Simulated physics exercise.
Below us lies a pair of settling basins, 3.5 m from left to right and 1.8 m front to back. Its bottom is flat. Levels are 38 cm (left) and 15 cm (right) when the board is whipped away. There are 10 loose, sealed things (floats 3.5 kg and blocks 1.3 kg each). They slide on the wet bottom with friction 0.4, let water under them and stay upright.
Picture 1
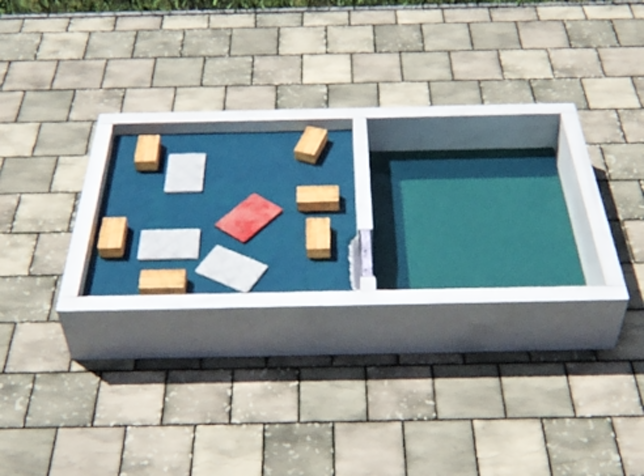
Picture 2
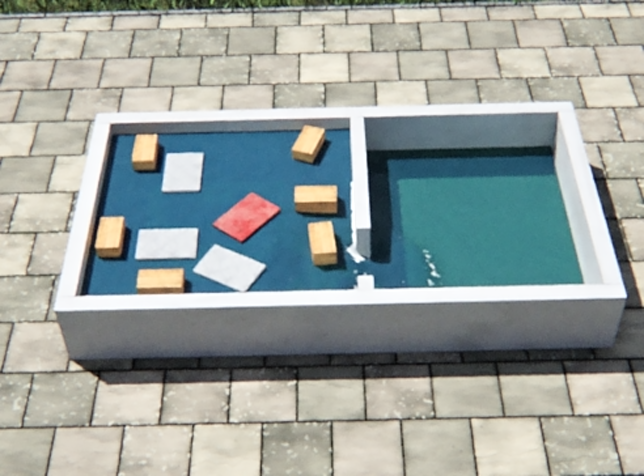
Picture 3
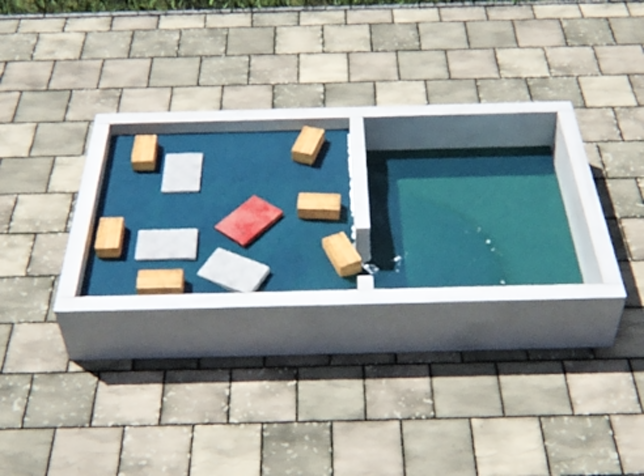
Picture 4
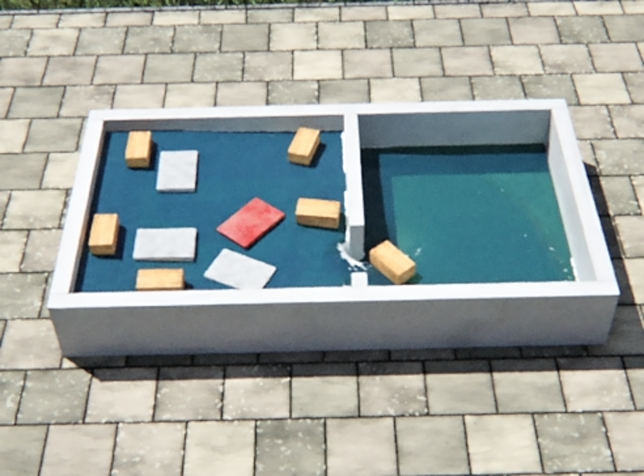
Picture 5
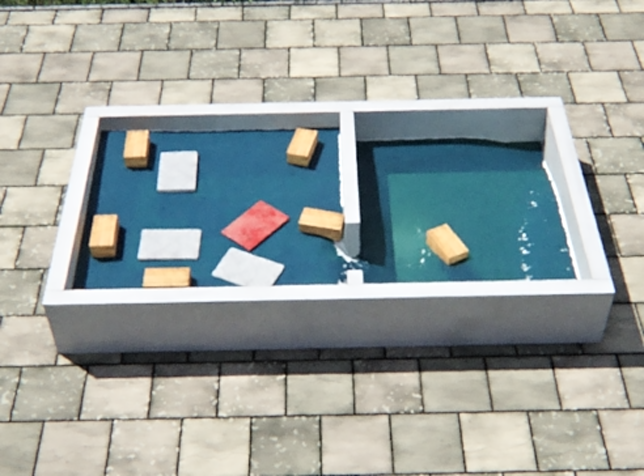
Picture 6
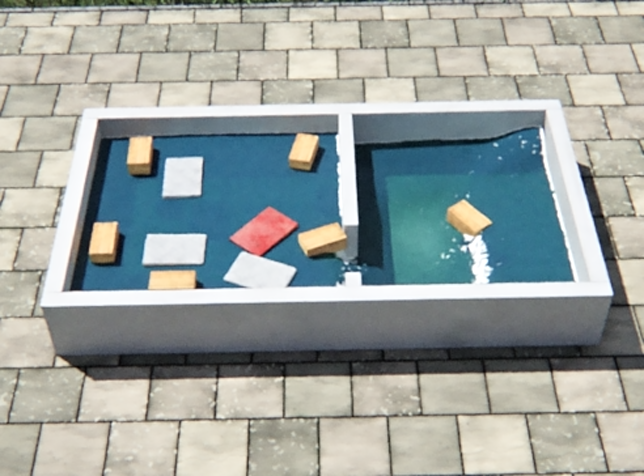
We see water rush through a gap in the wall between two basins, carrying one wooden block from the left side into the right, while another block swings toward the opening and the red float drifts slightly rightward.
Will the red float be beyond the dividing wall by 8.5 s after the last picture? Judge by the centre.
The red float falls short.
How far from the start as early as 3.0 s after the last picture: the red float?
Roughly 40 cm by then.
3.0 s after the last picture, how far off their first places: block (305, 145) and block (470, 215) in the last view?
In that order: 20 cm, 120 cm.
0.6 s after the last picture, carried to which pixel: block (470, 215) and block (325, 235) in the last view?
Near (411, 195) and (417, 265).
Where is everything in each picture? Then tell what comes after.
In the first frame, the red float at (249, 217), afloat; about 1690 L in view; 0 of 10 have shifted.
In the second frame, the red float at (247, 216), afloat; about 1690 L in view; 0 of 10 have shifted.
In the third frame, the red float at (249, 219) floats; about 1690 L in view; 2 of 10 have shifted.
In the fourth frame, the red float at (251, 222), afloat, 9 cm from its start; 35 cm deep round most things; 4 of 10 have shifted.
In the fifth frame, the red float at (255, 225), afloat, 18 cm from its start; 34 cm deep round most things; 7 of 10 have shifted.
In the sixth frame, the red float at (264, 231), afloat, 27 cm from its start; about 1690 L in view; 10 of 10 have shifted.
Then, 0.6 s after the last picture the red float is near (283, 239), 0.4 m from its start, afloat; 2 of 10 are over the mark; 10 afloat.
Then, 3.0 s after the last picture the red float is near (288, 222), 0.4 m from its start, afloat; 2 of 10 are over the mark; 10 afloat.
Then, 5.5 s after the last picture the red float is near (271, 199), 0.3 m from its start, afloat; 2 of 10 are over the mark; 10 afloat.
Then, 8.5 s after the last picture the red float is near (272, 192), 0.4 m from its start, afloat; 2 of 10 are over the mark; 10 afloat.
